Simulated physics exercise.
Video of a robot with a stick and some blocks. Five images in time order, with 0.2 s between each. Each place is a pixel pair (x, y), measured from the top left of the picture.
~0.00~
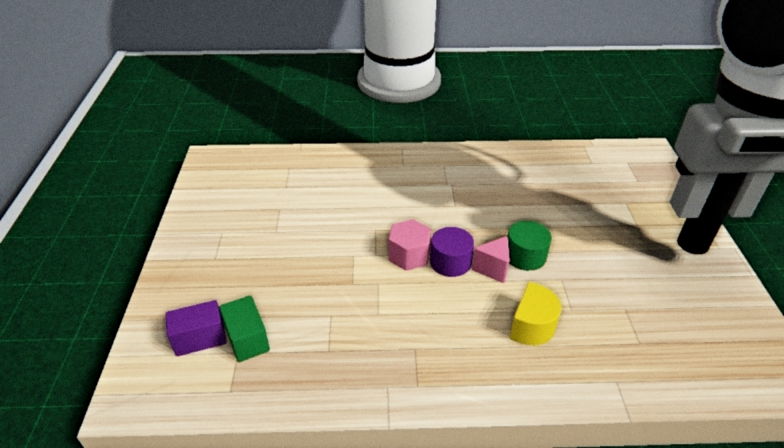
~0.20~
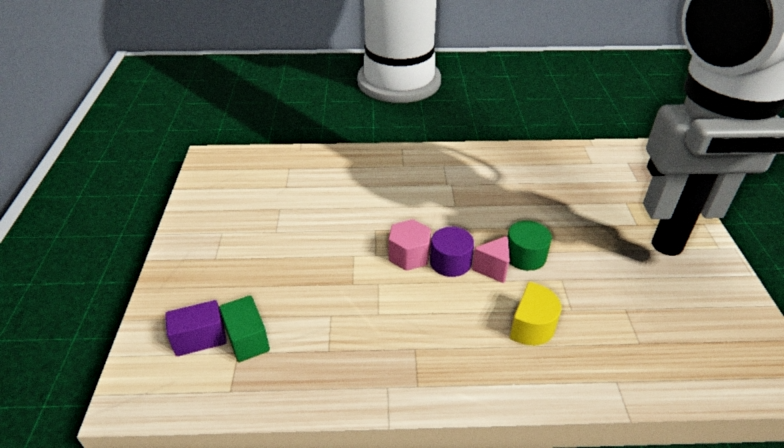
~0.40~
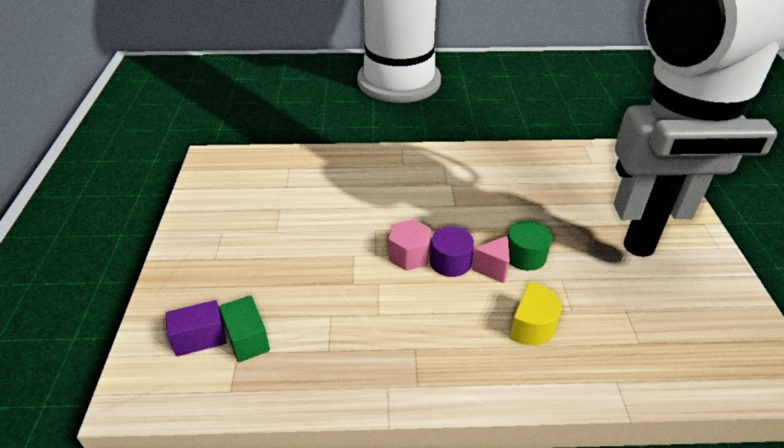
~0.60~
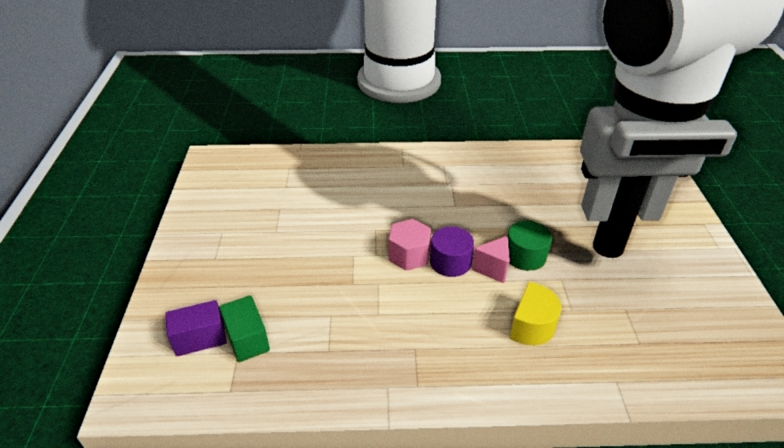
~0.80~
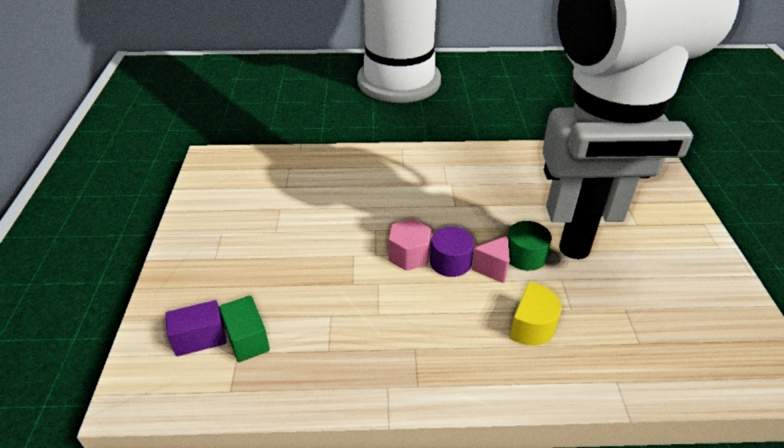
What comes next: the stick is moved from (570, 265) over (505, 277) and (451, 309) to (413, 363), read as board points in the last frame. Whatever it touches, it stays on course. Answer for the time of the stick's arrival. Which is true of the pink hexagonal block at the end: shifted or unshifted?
Displaced.
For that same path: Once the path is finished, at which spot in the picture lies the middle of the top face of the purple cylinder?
It should be at about (426, 233).
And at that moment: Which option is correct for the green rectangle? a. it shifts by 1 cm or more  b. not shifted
The one that fits is b, not shifted.
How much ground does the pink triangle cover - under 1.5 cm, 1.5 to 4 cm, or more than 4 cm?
Net shift: Above 4 cm.
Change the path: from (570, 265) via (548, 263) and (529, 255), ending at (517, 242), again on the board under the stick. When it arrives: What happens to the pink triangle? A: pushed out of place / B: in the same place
I choose A.
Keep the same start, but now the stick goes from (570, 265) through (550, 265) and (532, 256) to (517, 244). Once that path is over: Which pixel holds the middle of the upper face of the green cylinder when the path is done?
At roughly (485, 218).
What follows on the original path. One third of the way, stick (507, 262); pink hexagonal block (400, 231); purple cylinder (440, 238); pink triangle (473, 246), turned 35° anticlockwise; green cylinder (500, 228).
Two thirds of the way, stick (451, 295); pink hexagonal block (384, 226); purple cylinder (426, 233); pink triangle (450, 257), turned 40° clockwise; green cylinder (500, 228).
At the end, stick (414, 348); green rectangle not moved; pink hexagonal block (384, 226); purple cylinder (426, 233); pink triangle (450, 257), turned 40° clockwise; green cylinder (500, 228).
